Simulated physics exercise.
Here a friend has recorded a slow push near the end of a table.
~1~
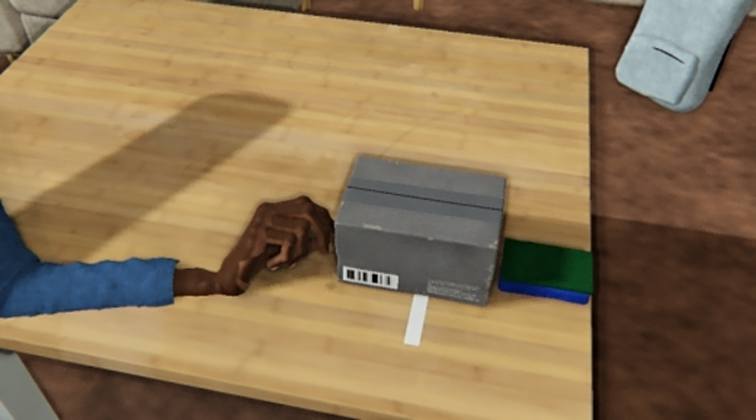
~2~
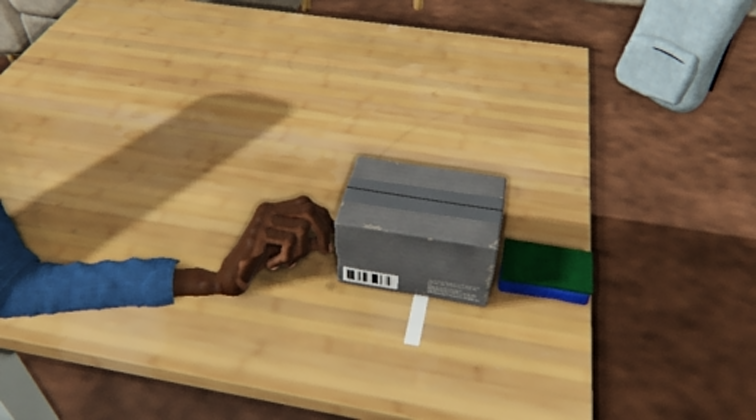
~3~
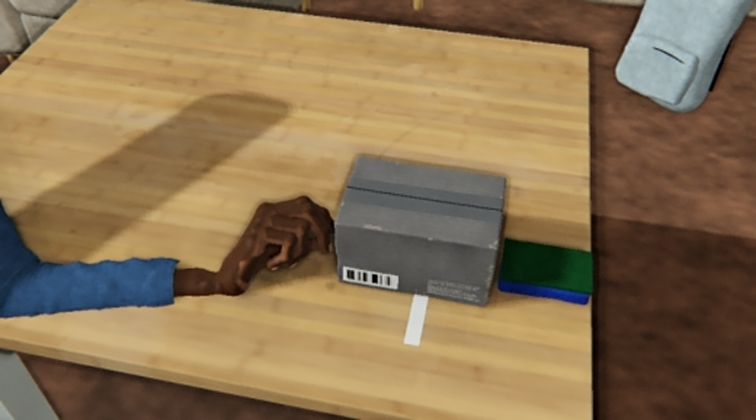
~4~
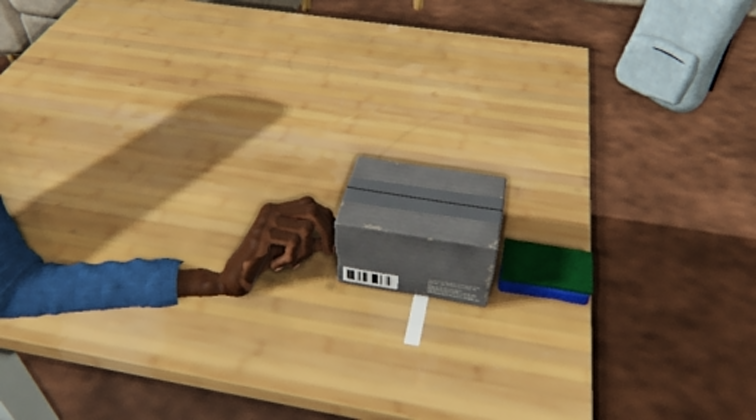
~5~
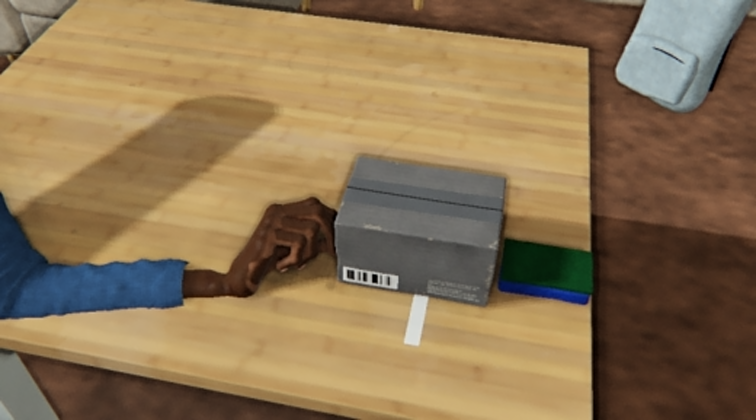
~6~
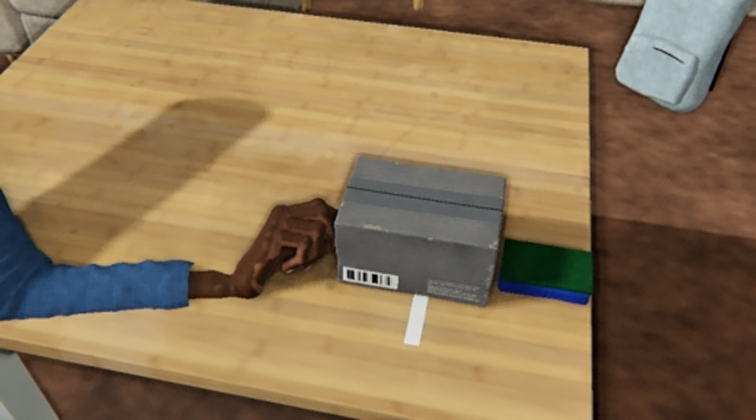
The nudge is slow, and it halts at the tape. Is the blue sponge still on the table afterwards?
It is not on the table.
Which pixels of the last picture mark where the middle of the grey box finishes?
End position, centre: Approx. (515, 245).
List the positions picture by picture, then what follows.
In the first frame, blue sponge (546, 271); grey box (421, 230).
In the second frame, blue sponge (546, 272); grey box (421, 230).
In the third frame, blue sponge (546, 271); grey box (421, 230).
In the fourth frame, blue sponge (546, 272); grey box (421, 230).
In the fifth frame, blue sponge (546, 272); grey box (421, 230).
In the sixth frame, blue sponge (546, 272); grey box (421, 230).
Then, 1.00 s past the last view, blue sponge in the air.
Finally, the blue sponge falls off the table.
